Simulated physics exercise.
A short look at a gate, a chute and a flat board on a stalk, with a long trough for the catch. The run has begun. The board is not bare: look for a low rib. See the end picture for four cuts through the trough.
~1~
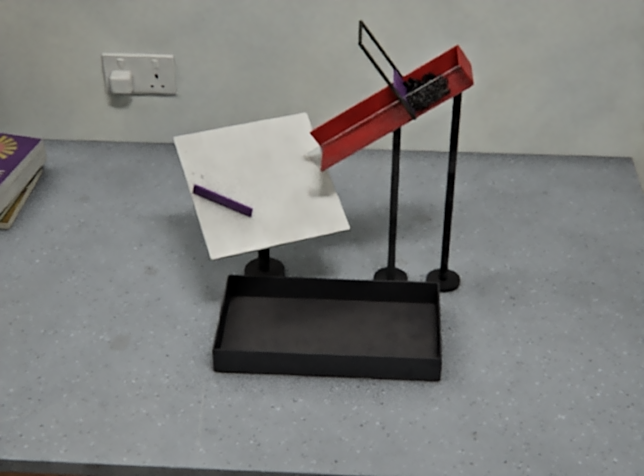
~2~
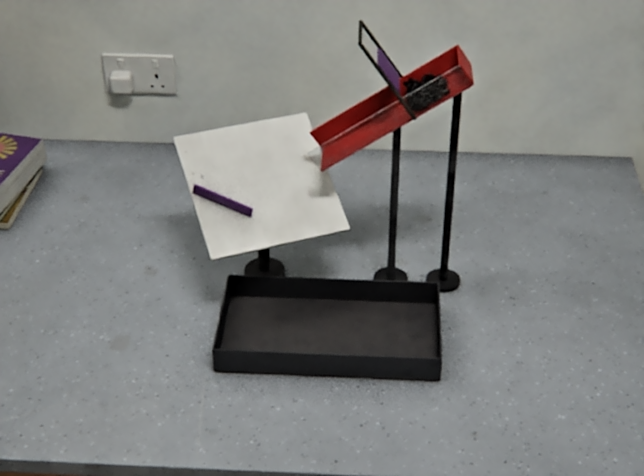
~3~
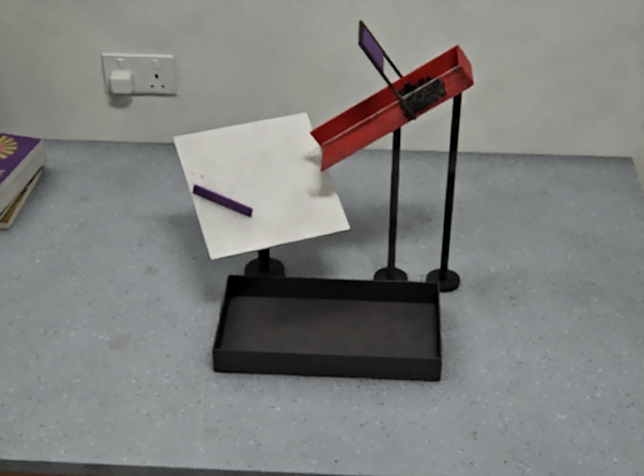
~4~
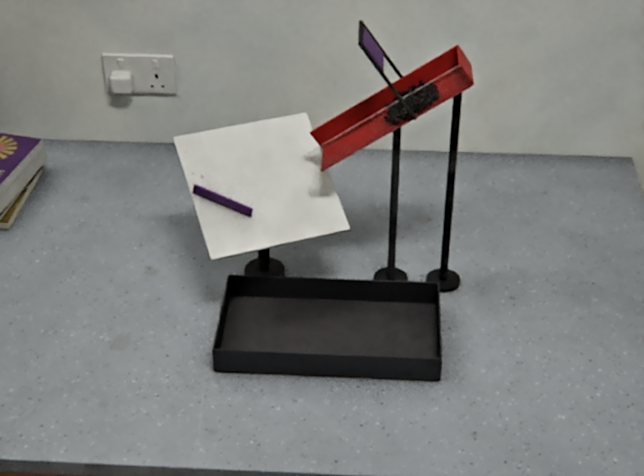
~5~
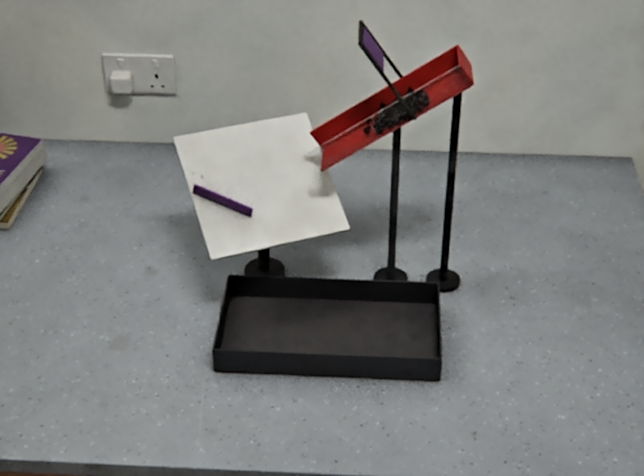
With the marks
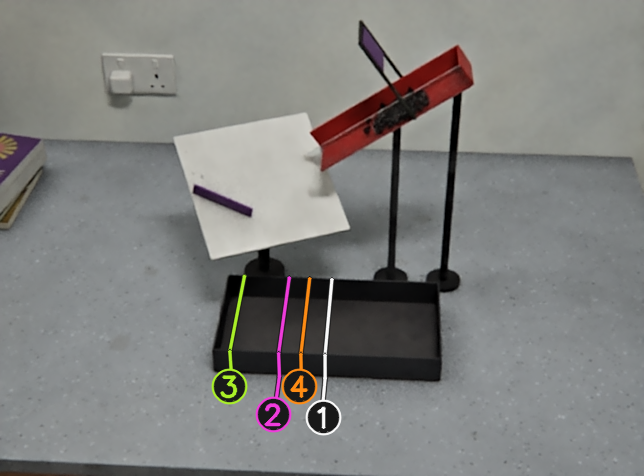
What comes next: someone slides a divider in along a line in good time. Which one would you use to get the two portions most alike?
2 works best here.
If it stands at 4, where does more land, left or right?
Left.
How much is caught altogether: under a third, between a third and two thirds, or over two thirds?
It is over two thirds.
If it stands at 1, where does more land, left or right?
The left side.
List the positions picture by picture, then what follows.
Load behind the gate (425, 90), black beans; lip of the chute (322, 160), sloping gently, in the first picture.
Middle of the board (261, 182), tilted gently; middle of its low edge (282, 244); of its high edge (241, 124), in the second picture.
Front corners of the trough (213, 349) and (441, 359), empty; front of the load (404, 102), in the third picture.
Middle of the load (413, 98); its front (387, 119), roughly a quarter of the way to the lip; rib from (194, 184) to (253, 209), in the fourth picture.
Middle of the load (400, 106); its front (368, 129), roughly half of the way to the lip, in the fifth picture.
On the marked copy, line 1 crosses the front rim at (325, 354); line 2 crosses the front rim at (278, 352); line 3 crosses the front rim at (230, 350); line 4 crosses the front rim at (300, 353).
If 1 is chosen, of what is caught, every piece on the left of the divider, not one piece on the right.
If 2 is chosen, of what is caught, roughly half on the left of the divider, roughly half on the right.
If 3 is chosen, of what is caught, just a few on the left of the divider, almost all on the right.
If 4 is chosen, of what is caught, the larger part on the left of the divider, about a tenth on the right.
